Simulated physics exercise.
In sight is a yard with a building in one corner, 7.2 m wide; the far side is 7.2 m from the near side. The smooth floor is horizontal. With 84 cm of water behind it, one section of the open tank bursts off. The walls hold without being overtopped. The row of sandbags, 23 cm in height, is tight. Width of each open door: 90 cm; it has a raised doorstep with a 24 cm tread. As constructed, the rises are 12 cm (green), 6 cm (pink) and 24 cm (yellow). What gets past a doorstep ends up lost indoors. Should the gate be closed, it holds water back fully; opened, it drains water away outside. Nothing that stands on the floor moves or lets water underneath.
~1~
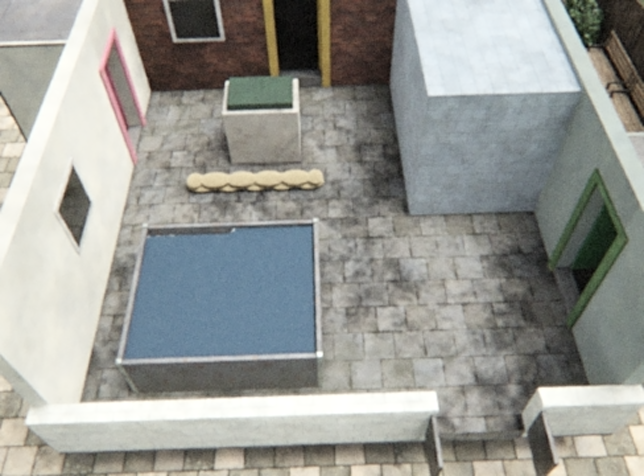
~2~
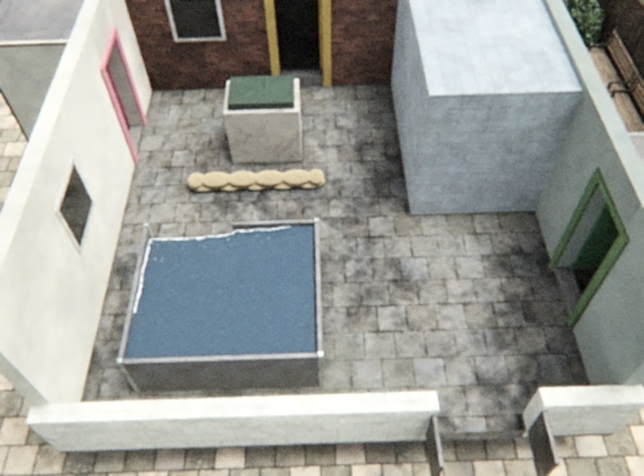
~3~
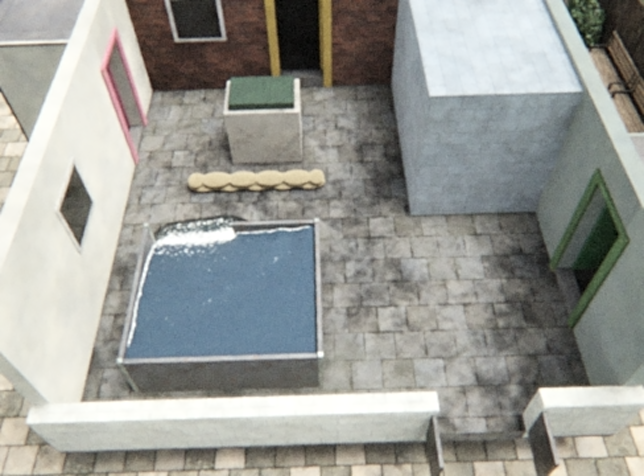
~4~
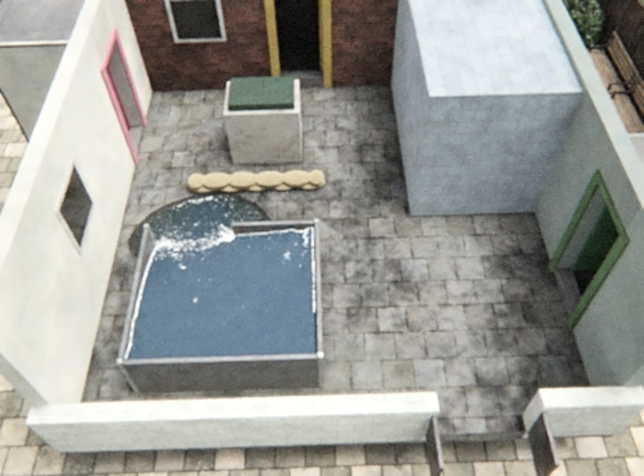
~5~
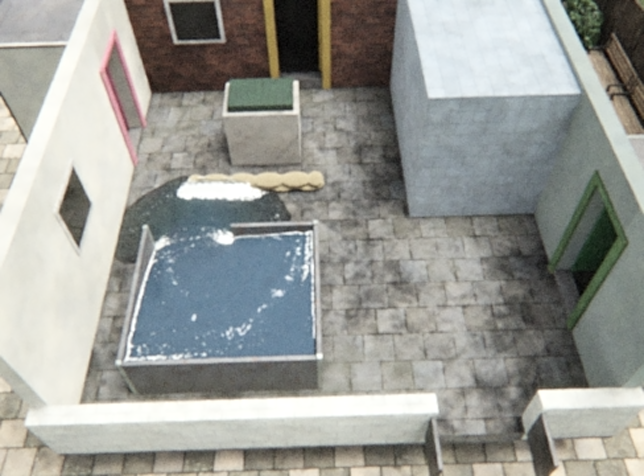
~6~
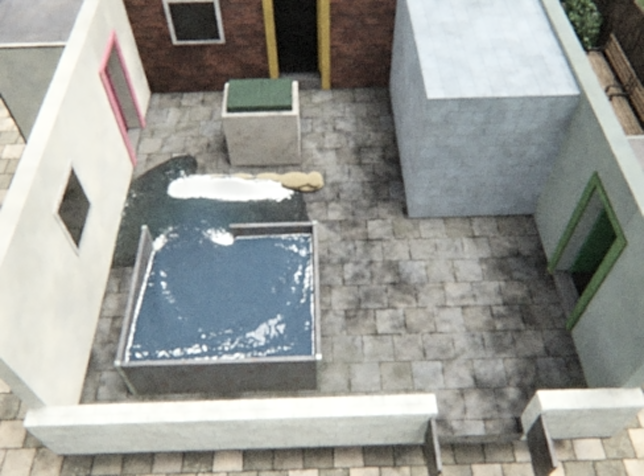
We see a walled yard with an open tank of still blue water; water breaks out at the tank's far left side, spreads across the paving in a dark sheet, and washes white over most of a row of sandbags.
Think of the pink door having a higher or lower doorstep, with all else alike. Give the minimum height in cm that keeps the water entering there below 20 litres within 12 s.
It would need to be at least 21 cm high.
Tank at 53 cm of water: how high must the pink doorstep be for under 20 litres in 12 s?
I'd go with near 11.0 cm then.
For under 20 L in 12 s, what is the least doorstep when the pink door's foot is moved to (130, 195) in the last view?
Roughly 28 cm.
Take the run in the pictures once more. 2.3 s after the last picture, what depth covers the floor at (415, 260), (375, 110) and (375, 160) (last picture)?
First 4, then 1, then 5 cm.
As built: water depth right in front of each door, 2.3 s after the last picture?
The green door has 0 cm, the pink door 15 cm and the yellow door 7 cm.
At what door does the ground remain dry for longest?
Final door: Green.
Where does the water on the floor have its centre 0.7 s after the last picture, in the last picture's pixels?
Around (221, 283).
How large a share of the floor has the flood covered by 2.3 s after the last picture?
Roughly 65 percent of the floor.
Then, 0.7 s after the last picture water covers 30 % of the floor, deepest (51 cm) near (206, 200); 19 cm at the pink door, 9 litres in over its 6 cm doorstep.
Then, 2.3 s after the last picture water covers 65 % of the floor, deepest (44 cm) near (176, 98); 15 cm at the pink door, 101 litres in over its 6 cm doorstep.
Then, 11.3 s after the last picture water covers 95 % of the floor, deepest (16 cm) near (143, 402); 10 cm at the pink door, 309 litres in over its 6 cm doorstep.
At the pink door as built, the water peaked near 20 cm, 0.9 s after the last picture.
Run again over the same 12 s with other heights there, 46 litres in over 18 cm, 9 litres over 24 cm. The limit of 20 litres is kept from about 21 cm up.
